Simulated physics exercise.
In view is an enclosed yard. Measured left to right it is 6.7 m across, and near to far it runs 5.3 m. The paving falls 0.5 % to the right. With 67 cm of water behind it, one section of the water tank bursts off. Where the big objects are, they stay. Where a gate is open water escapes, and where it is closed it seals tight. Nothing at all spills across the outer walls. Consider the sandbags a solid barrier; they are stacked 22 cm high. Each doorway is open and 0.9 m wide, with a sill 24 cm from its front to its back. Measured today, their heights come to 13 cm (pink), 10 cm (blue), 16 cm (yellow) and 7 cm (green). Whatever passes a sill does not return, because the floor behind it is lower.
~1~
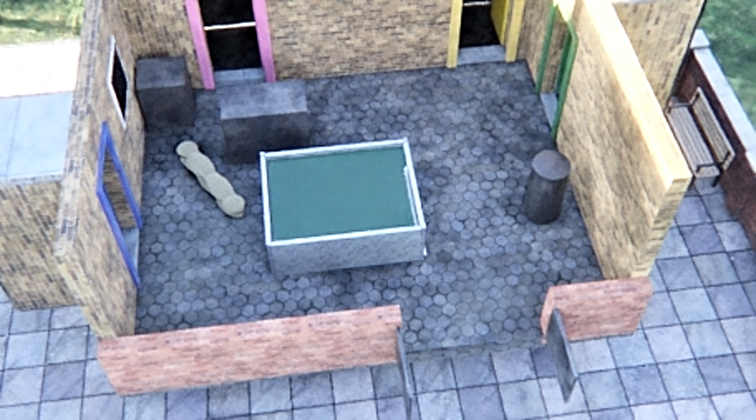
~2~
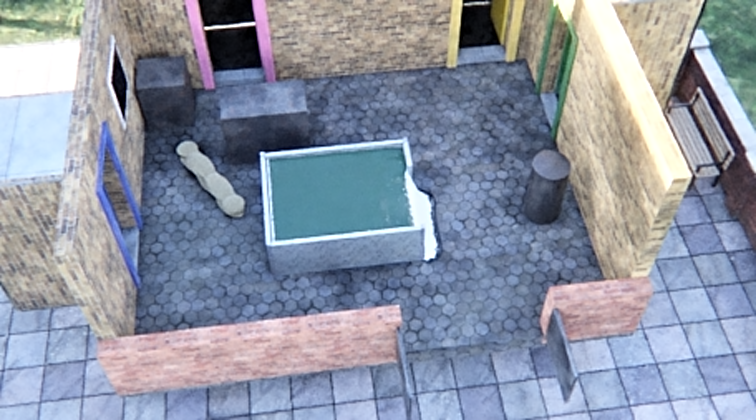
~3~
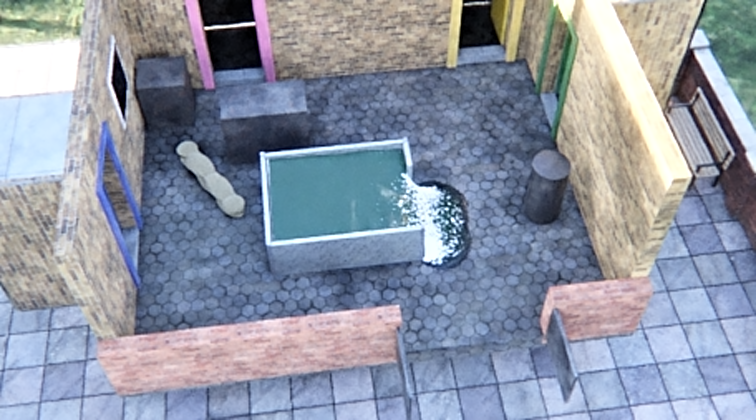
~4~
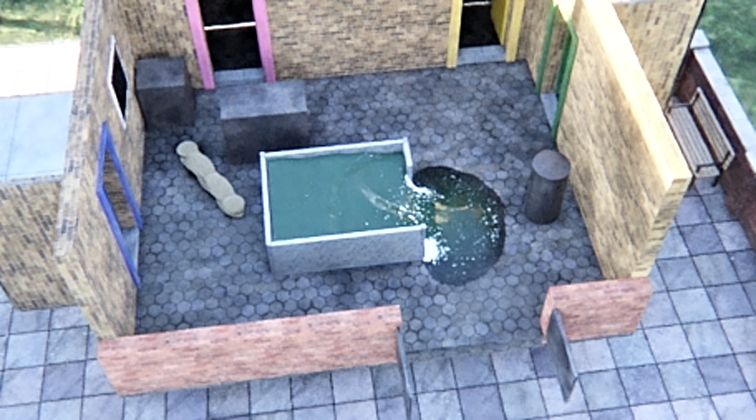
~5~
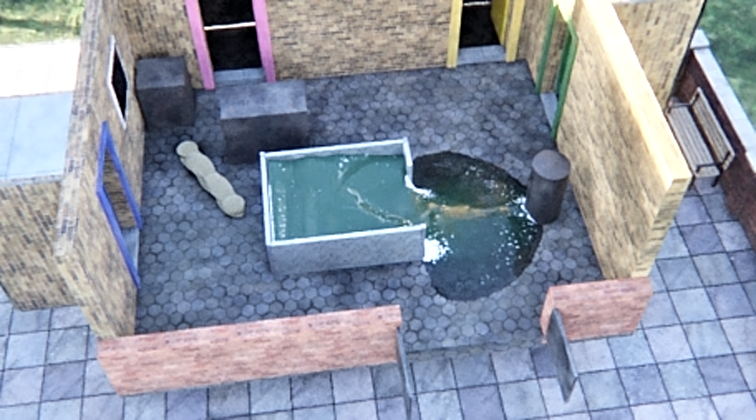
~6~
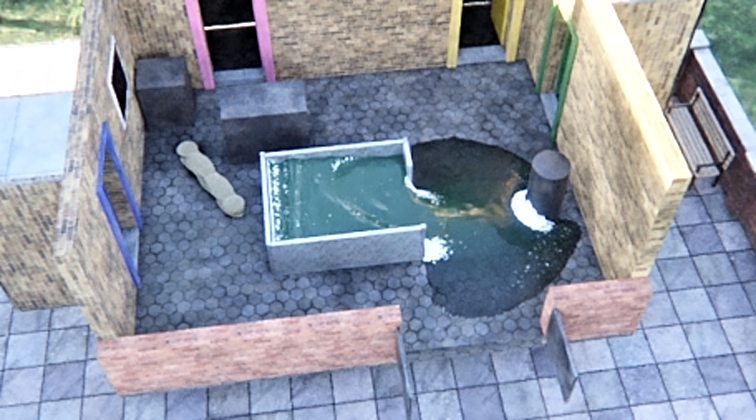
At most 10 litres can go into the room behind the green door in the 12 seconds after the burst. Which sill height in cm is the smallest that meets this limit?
A height of roughly 14 cm.
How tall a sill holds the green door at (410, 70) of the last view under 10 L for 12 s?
It needs about 7.5 cm.
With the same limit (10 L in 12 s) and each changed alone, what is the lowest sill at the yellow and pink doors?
About 20 cm at yellow and about 7.0 cm at pink.
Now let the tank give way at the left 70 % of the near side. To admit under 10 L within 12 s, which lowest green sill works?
It should stand roughly 7.0 cm high.
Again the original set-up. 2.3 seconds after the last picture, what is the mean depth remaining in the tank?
The average depth is some 24 cm.
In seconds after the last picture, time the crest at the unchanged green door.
It peaks at about 1.8 s.
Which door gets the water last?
It is the blue one.
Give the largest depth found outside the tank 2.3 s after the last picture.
Max depth: Near 31 cm.
Then, 0.7 s after the last picture water covers 25 % of the floor, deepest (51 cm) near (615, 311); 8 cm at the green door, 0 litres in over its 7 cm sill.
Then, 2.3 s after the last picture water covers 35 % of the floor, deepest (31 cm) near (615, 311); 13 cm at the green door, 27 litres in over its 7 cm sill.
Then, 11.3 s after the last picture water covers 95 % of the floor, deepest (10 cm) near (328, 101); 7 cm at the green door, 69 litres in over its 7 cm sill.
At the green door as built, the water peaked near 14 cm, 1.7 s after the last picture.
Run again over the same 12 s with other heights there, 14 litres in over 13 cm, 7 litres over 15 cm. The limit of 10 litres is kept from about 14 cm up.
